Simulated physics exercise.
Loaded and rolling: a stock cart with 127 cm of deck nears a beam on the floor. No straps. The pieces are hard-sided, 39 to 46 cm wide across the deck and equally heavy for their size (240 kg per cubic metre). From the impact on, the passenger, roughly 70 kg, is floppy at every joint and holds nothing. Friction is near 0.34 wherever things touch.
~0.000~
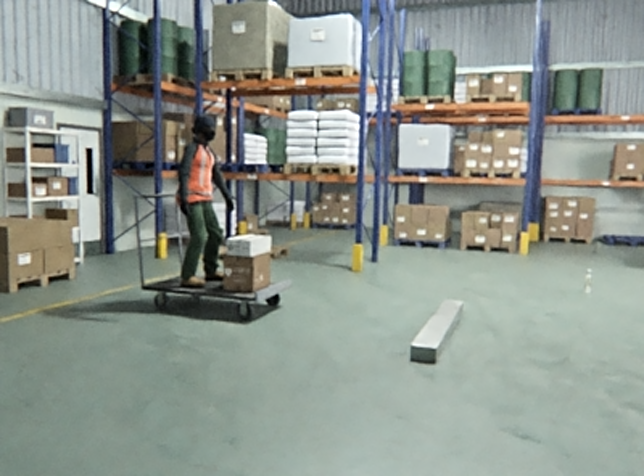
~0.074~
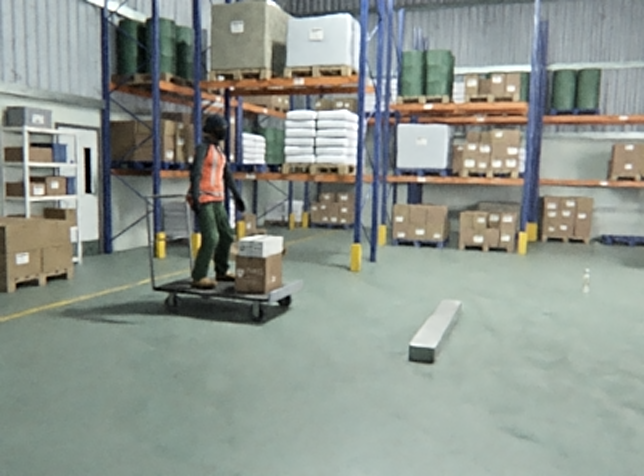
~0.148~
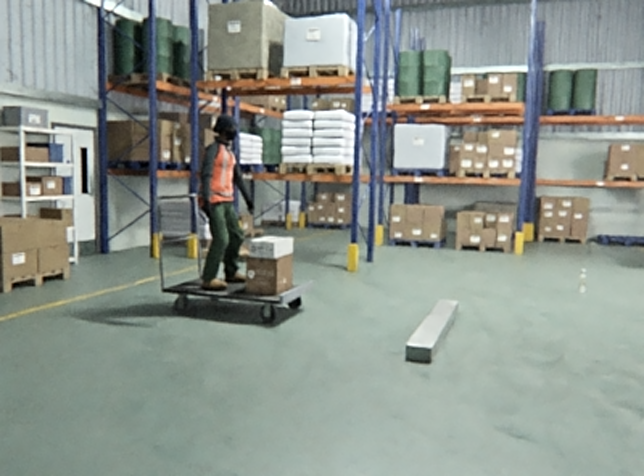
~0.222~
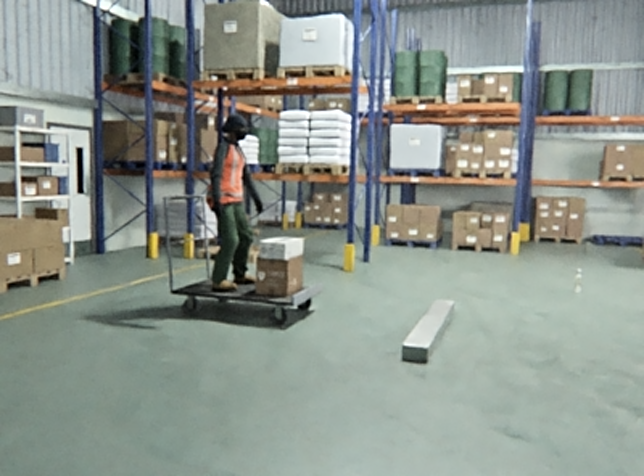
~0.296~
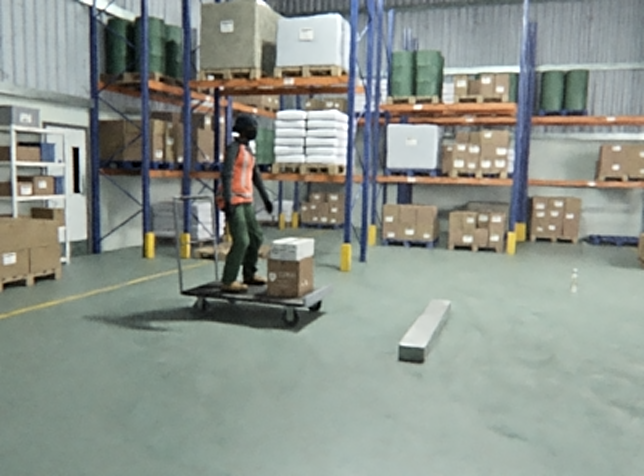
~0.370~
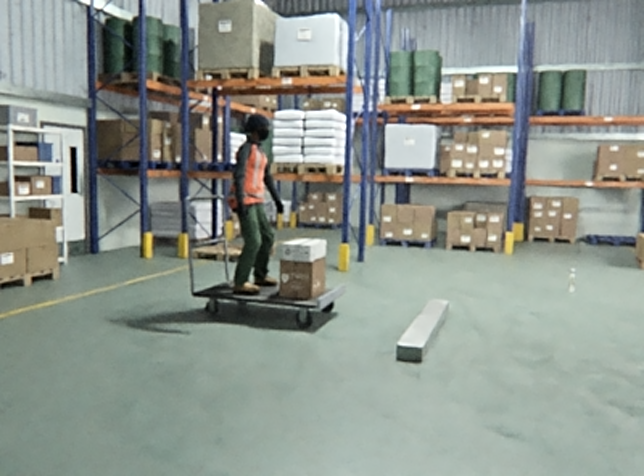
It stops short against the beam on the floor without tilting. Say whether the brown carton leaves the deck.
In the end the brown carton goes over the front rim.
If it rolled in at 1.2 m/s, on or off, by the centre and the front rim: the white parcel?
In that case white off.
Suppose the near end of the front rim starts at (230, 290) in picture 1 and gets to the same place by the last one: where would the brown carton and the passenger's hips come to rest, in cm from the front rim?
Then brown 60 past, hips 130 past.
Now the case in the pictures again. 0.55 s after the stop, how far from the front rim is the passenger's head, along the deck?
About 30 cm past the rim.
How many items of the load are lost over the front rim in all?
The count is 2.
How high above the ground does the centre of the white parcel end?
Roughly 10 cm above it.
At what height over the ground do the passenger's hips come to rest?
Roughly 45 cm above it.
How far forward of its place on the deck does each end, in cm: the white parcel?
Forward: White 135.
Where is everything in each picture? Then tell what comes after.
The first frame shows brown carton (247, 271), white parcel (249, 245), rim corner (256, 298); 164 cm still to roll.
The second frame shows brown carton (259, 271), white parcel (261, 246), rim corner (269, 299); 149 cm still to roll.
The third frame shows brown carton (270, 273), white parcel (272, 247), rim corner (281, 301); 134 cm still to roll.
The fourth frame shows brown carton (280, 274), white parcel (282, 248), rim corner (293, 303); 119 cm still to roll.
The fifth frame shows brown carton (291, 275), white parcel (293, 249), rim corner (305, 304); 104 cm still to roll.
The sixth frame shows brown carton (303, 276), white parcel (305, 250), rim corner (318, 306); 89 cm still to roll. Speed about 2.0 m/s.
The wheels strike at 0.81 s.
After 1.36 s the brown carton is 5 cm past the rim, tilted 100°, near (434, 283) in the last picture's view.
After 1.81 s the brown carton is 35 cm past the rim, tilted 175°, near (466, 315) in the last picture's view.
At rest, 2.3 s, past the rim, white parcel, brown carton and the passenger's hips; nothing is left behind it.
